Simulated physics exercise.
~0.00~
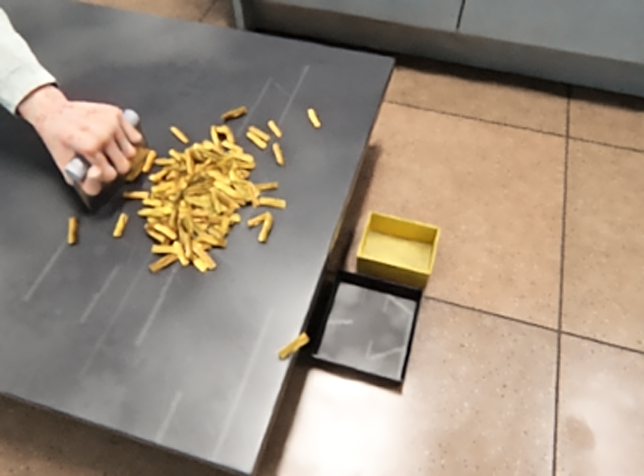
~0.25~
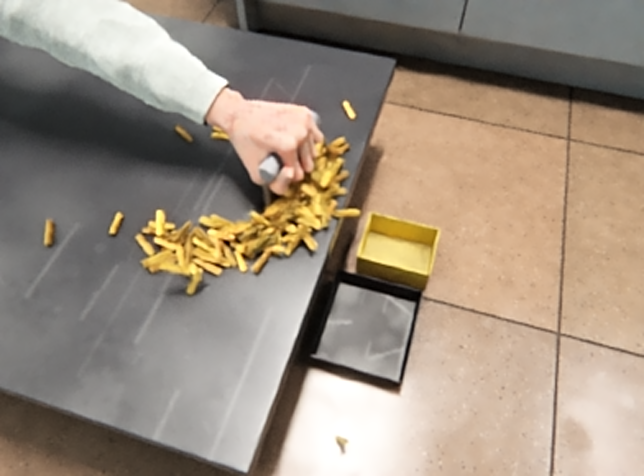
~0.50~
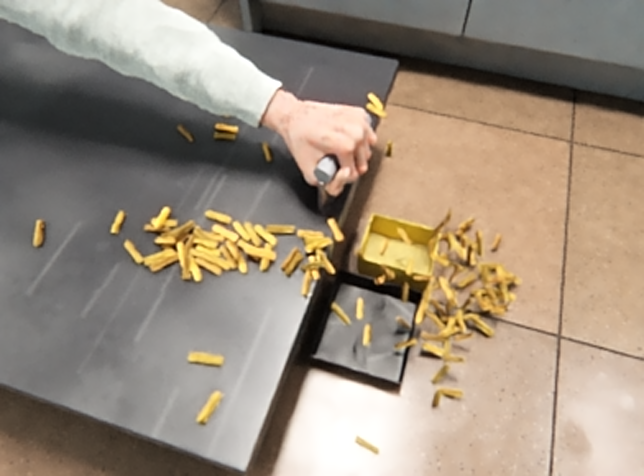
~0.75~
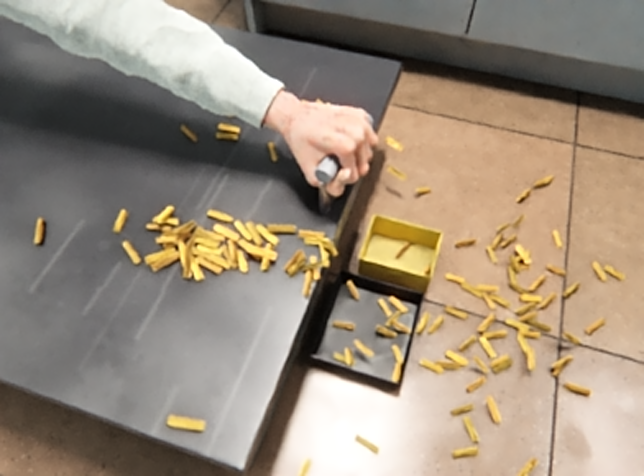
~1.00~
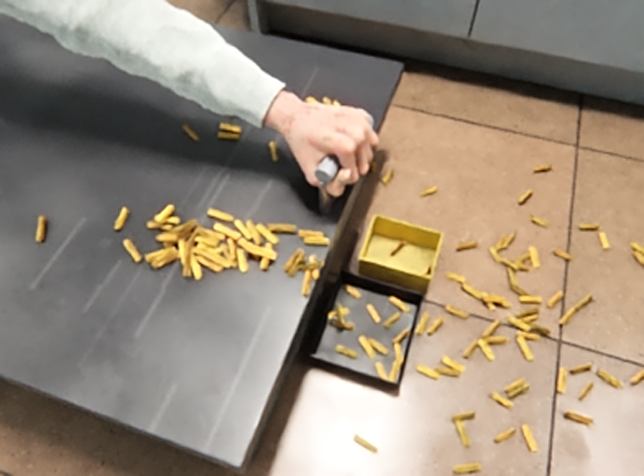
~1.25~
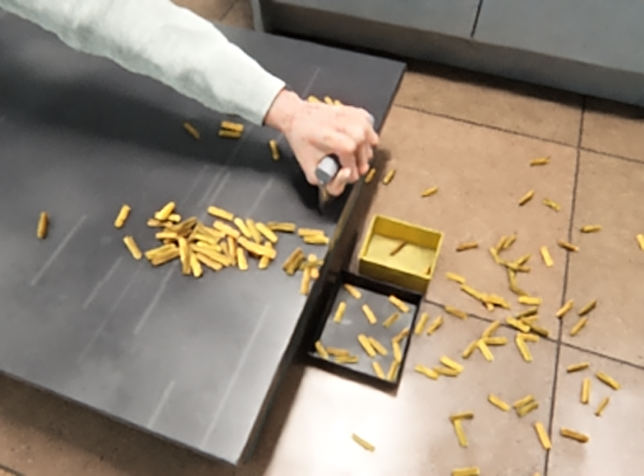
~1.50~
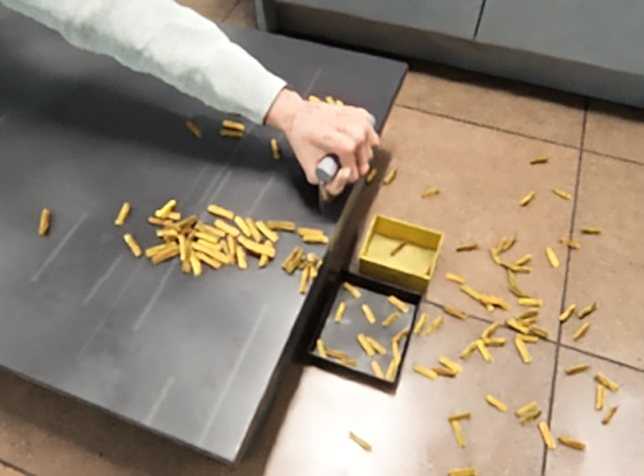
A hand gripping a hard scraper starts at the left of a heap of dry yellow pasta pieces spilt on a dark tabletop. It pushes to the right through the heap, bunching and spreading the pieces toward the table's edge. As the scraper reaches the edge and stops, a crowd of pieces shoots off and tumbles past the black tin and yellow tin below. Most of these scatter widely across the tiled floor, while some land in the black tin and barely any in the yellow one. The hand stays still at the edge, with many pieces left on the table.
